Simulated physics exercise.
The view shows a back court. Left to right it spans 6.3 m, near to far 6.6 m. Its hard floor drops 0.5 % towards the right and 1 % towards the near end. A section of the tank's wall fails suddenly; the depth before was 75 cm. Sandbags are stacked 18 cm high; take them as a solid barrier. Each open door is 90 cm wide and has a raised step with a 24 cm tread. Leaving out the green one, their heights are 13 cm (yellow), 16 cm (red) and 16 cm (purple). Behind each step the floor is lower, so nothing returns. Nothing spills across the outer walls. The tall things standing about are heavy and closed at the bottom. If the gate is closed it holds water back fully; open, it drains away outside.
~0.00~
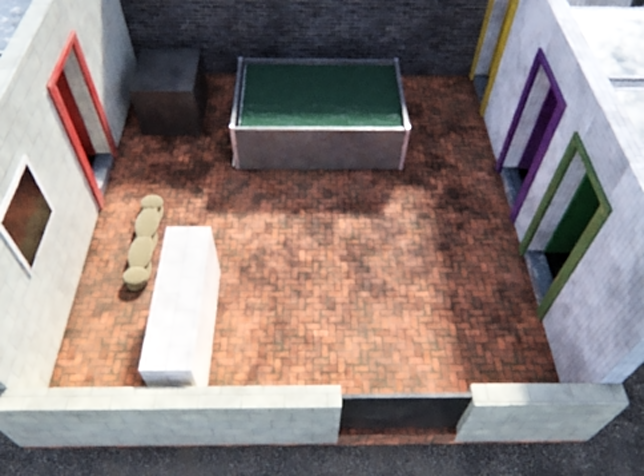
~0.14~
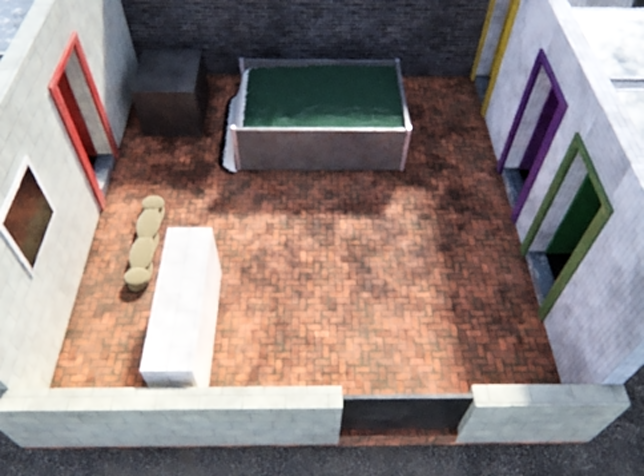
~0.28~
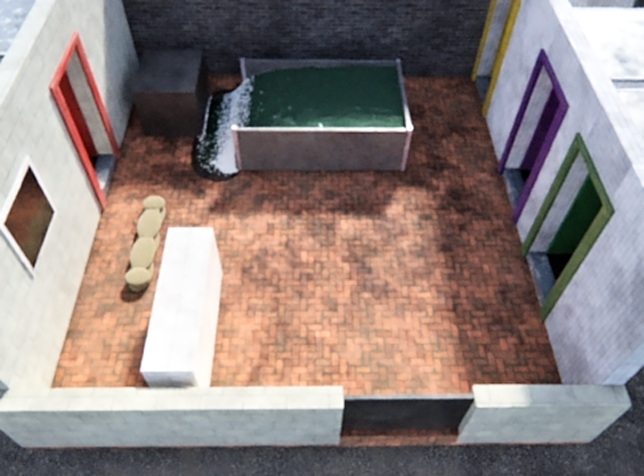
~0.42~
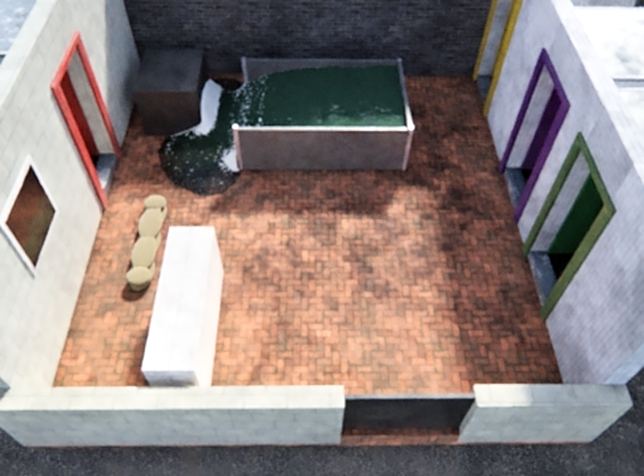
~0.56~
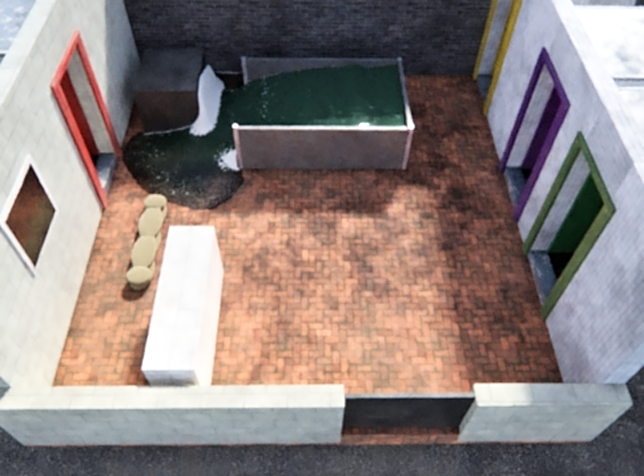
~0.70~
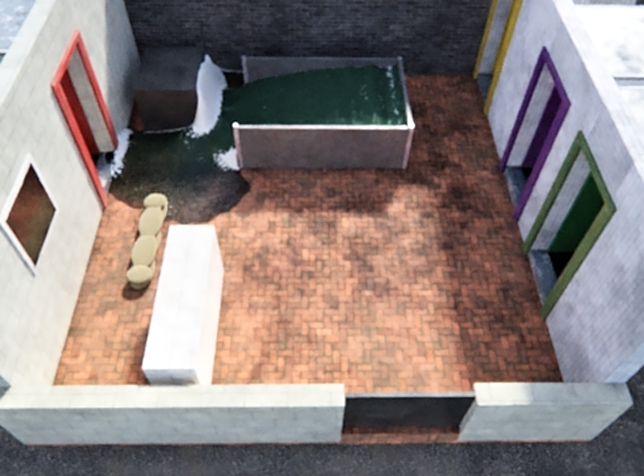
Green water bursts from the tank's left side and spreads across the brick floor to the red door.
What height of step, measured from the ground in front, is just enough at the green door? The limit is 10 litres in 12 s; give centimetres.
Some 12.5 cm above the ground.
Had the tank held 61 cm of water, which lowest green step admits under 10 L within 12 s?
Then roughly 8.5 cm.
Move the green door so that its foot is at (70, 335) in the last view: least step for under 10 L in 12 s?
About 25 cm.
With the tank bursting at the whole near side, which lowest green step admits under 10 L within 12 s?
Then roughly 19 cm.
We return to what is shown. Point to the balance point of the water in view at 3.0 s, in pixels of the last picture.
At about (239, 156).
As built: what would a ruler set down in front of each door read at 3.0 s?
In cm: Yellow 20, red 30, green 0, purple 0.
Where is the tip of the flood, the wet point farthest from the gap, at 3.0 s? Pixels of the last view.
At about (44, 415).
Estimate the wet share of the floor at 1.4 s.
Near 20 per cent is wet.
After 1.4 s water covers 20 % of the floor, deepest (52 cm) near (213, 120); it has not reached the green door.
After 3.0 s water covers 40 % of the floor, deepest (38 cm) near (49, 400); it has not reached the green door.
After 12.0 s water covers 95 % of the floor, deepest (15 cm) near (559, 412); 10 cm at the green door, 0 litres in over its 16 cm step.
At the green door as built, the water arrived by 5.4 s and peaked near 16 cm at 9.2 s.
With a step of 11 cm, 21 litres would have come in within the 12 s; with 14.5 cm, 2 litres. So under 10 litres takes about 12.5 cm.
